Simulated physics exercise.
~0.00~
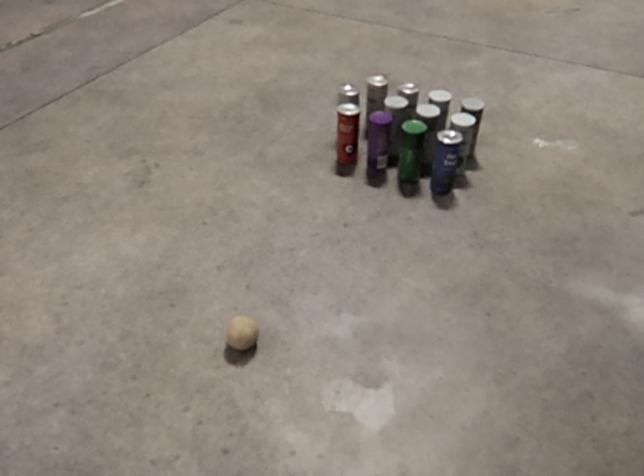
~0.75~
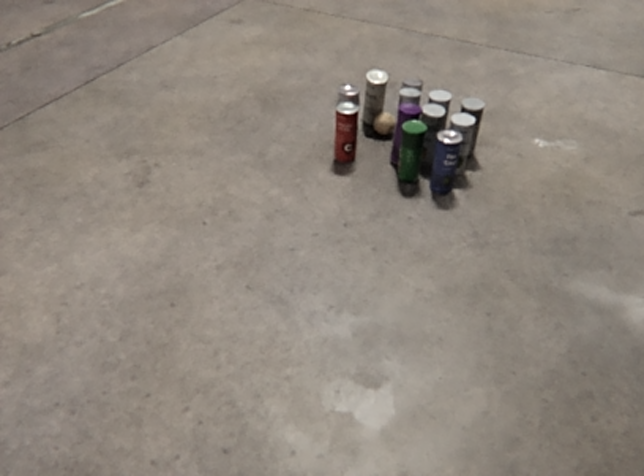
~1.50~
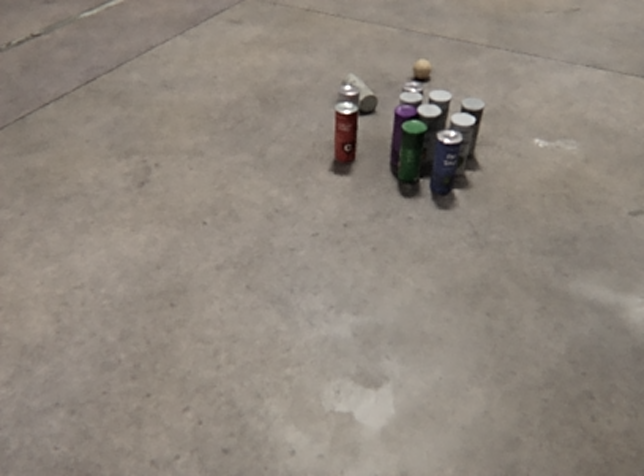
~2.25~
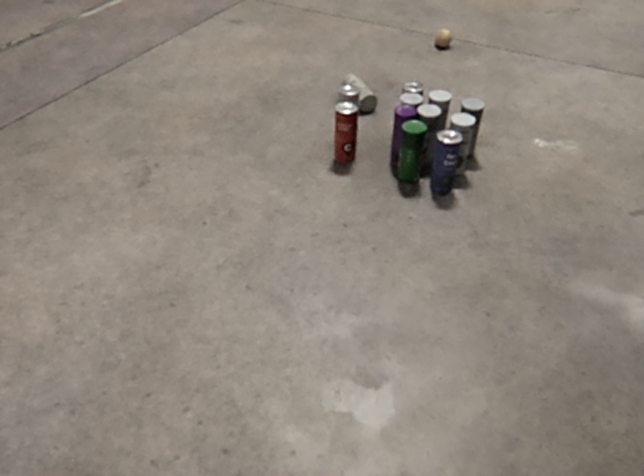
In the video, a pale ball rolls across a concrete floor into a cluster of upright canisters, shifting the purple one right and toppling one at the back, then rolls away beyond them while the blue, green and red canisters remain standing.
